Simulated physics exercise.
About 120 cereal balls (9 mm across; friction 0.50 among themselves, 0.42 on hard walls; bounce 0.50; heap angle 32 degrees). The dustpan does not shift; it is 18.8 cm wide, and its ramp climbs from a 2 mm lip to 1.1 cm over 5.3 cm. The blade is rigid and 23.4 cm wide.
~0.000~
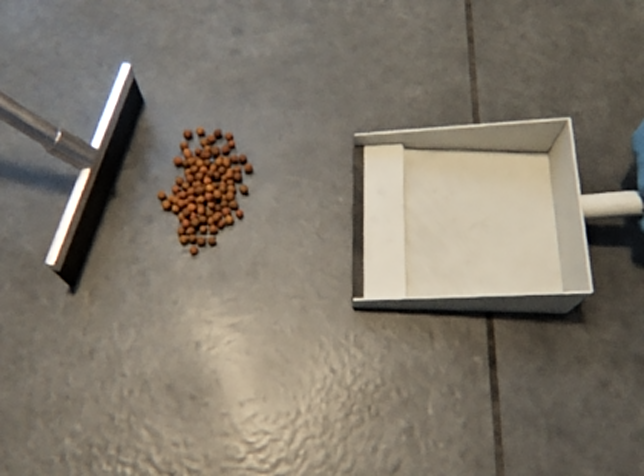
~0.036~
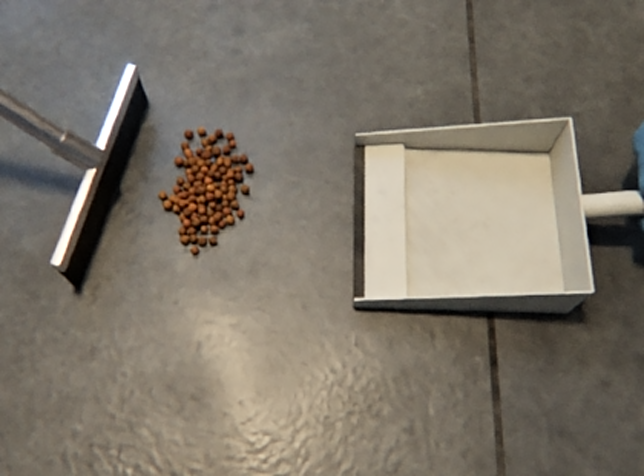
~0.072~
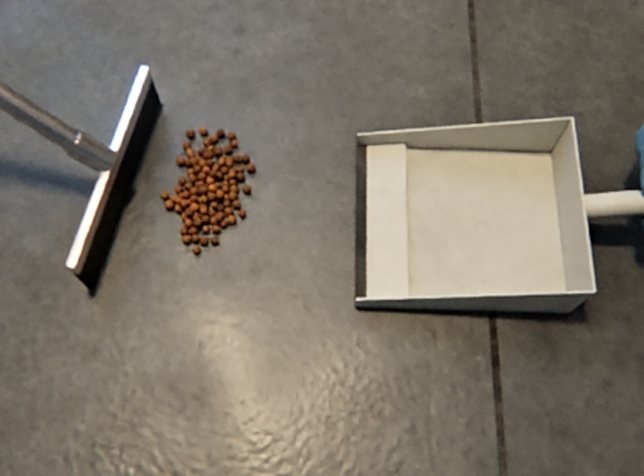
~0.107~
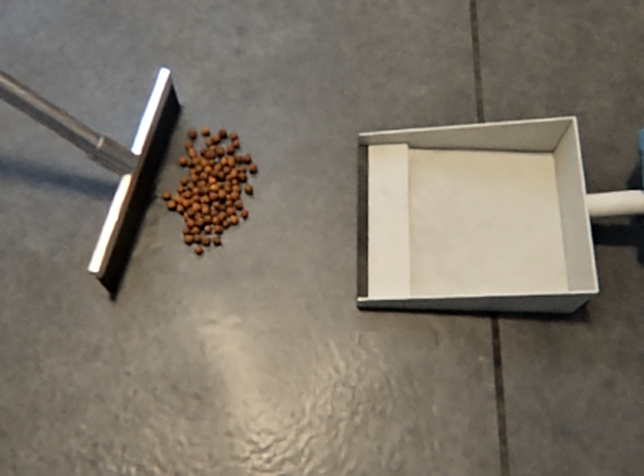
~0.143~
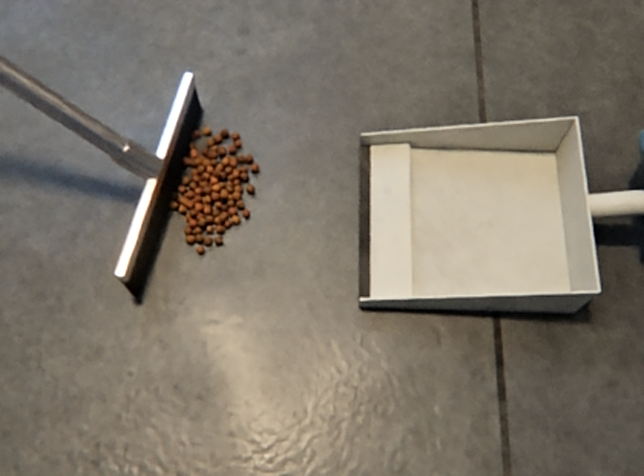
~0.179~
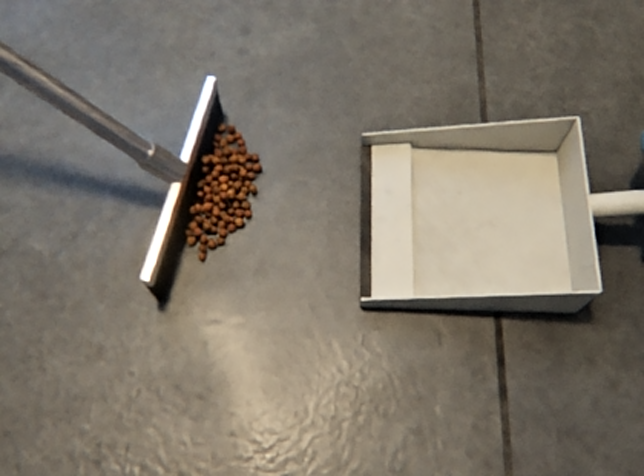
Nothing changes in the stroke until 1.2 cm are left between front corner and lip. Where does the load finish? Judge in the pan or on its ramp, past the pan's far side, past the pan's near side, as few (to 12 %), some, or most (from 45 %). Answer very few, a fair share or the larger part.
Pan: A fair share, far side: Very few, near side: Very few.
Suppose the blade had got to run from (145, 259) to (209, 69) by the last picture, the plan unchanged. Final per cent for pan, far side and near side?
Pan 20, far 15, near 5.
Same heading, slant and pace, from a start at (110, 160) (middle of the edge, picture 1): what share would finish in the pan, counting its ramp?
About 20 per cent.
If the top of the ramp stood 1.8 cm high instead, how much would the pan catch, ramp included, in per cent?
Then about 30 per cent.
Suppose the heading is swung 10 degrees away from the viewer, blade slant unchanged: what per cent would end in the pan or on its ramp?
It would be near 25 per cent.
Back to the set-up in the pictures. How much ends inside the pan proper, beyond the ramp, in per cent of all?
Some 5 per cent.
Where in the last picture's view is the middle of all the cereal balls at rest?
Near (358, 215).
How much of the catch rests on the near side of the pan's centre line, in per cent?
Some 30 per cent.
After 0.31 s, middle of the blade 10 cm from the lip; 0 % over the lip, far side 5 %, near side 0 %.
Then, at 0.39 s, middle of the blade 5 cm from the lip; 0 % over the lip, far side 5 %, near side 0 %.
After 0.61 s, middle of the blade 3 cm from the lip; 35 % over the lip, far side 5 %, near side 5 %.
In the end, at 1.9 s, pan 30 %, far side 5 %, near side 5 %, in front of the lip or behind the blade 60 %.
